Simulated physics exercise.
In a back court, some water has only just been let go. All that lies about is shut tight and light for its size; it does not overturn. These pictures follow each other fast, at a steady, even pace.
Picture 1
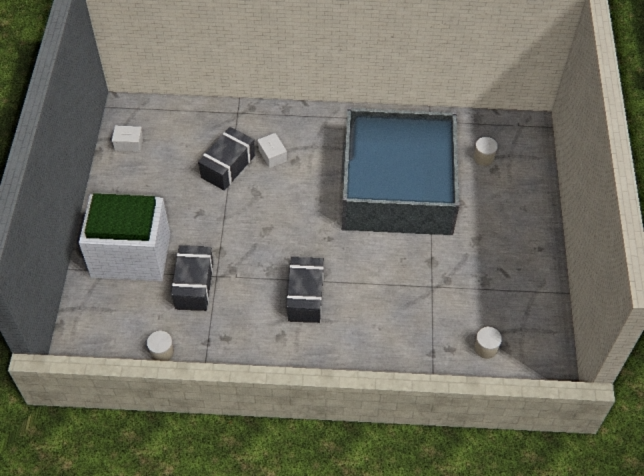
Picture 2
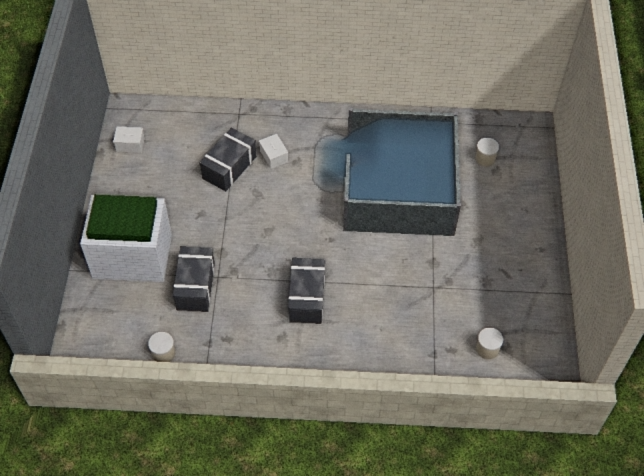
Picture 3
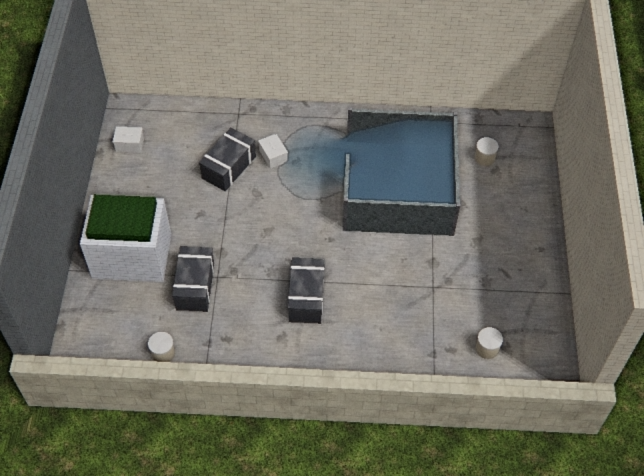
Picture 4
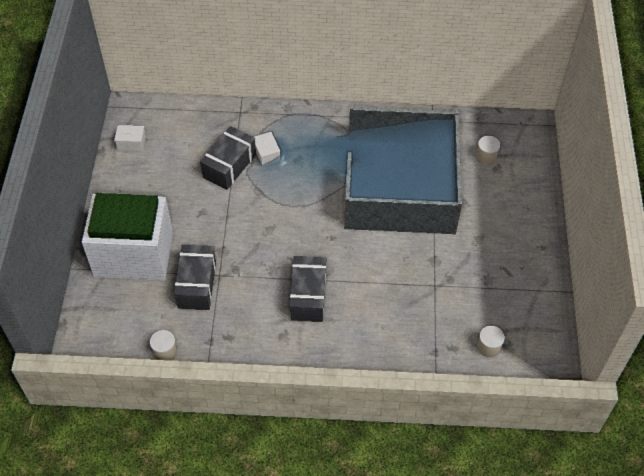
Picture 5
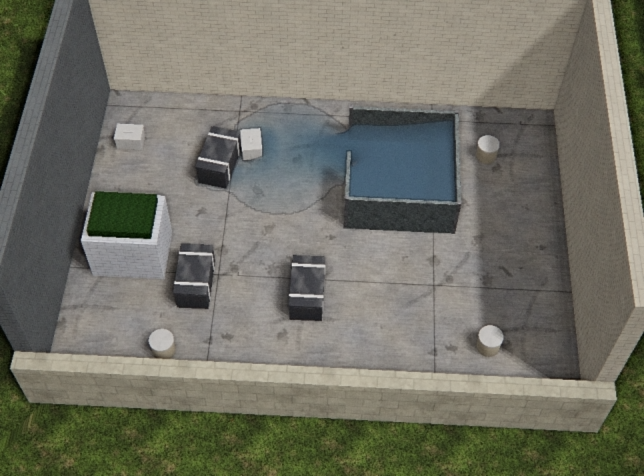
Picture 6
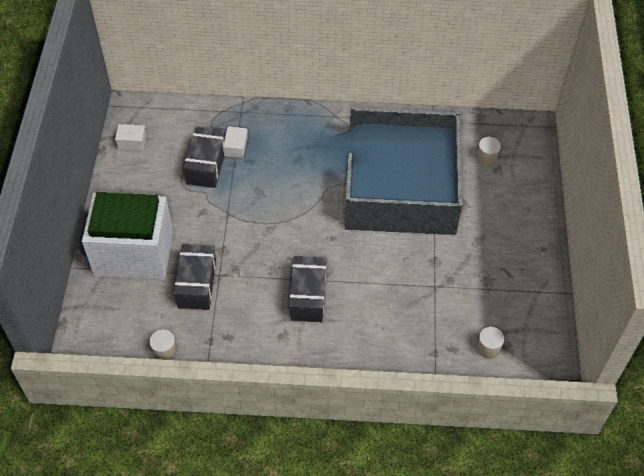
We see water pour through an opening in the left side of a raised pool in a walled court and spread across the paving, pushing a small white tote to the left, then a dark, white-banded trunk beside it.
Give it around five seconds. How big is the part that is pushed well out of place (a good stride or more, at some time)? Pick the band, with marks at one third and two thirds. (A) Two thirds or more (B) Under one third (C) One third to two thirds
Answer: C.
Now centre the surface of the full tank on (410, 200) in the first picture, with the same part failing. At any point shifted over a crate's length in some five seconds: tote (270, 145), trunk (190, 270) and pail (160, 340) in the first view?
In order: Went well off, went well off, remained close by.
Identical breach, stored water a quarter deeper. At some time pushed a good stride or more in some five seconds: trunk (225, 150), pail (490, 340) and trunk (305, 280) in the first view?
Respectively, gets that far, never gets that far, gets that far.
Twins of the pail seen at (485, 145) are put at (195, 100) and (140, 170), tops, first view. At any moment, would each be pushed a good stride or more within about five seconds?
The first did it, and the other did it.
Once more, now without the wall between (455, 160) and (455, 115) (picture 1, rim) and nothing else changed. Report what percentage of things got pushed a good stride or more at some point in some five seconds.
That works out to some 20 %.
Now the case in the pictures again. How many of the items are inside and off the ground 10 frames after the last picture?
Tally: 2.
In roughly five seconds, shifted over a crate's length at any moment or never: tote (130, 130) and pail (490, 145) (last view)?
First one: The full distance; second one: Below that mark.
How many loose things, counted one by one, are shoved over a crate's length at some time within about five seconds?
3 in all.
A moment on, 2 of 8 are well off their spots; 0 afloat.
Next, 2 of 8 are well off their spots; 2 afloat.
Later, 3 of 8 are well off their spots; 3 afloat.
In the end, 3 of 8 are well off their spots, and 3 have been at some point; 3 afloat.
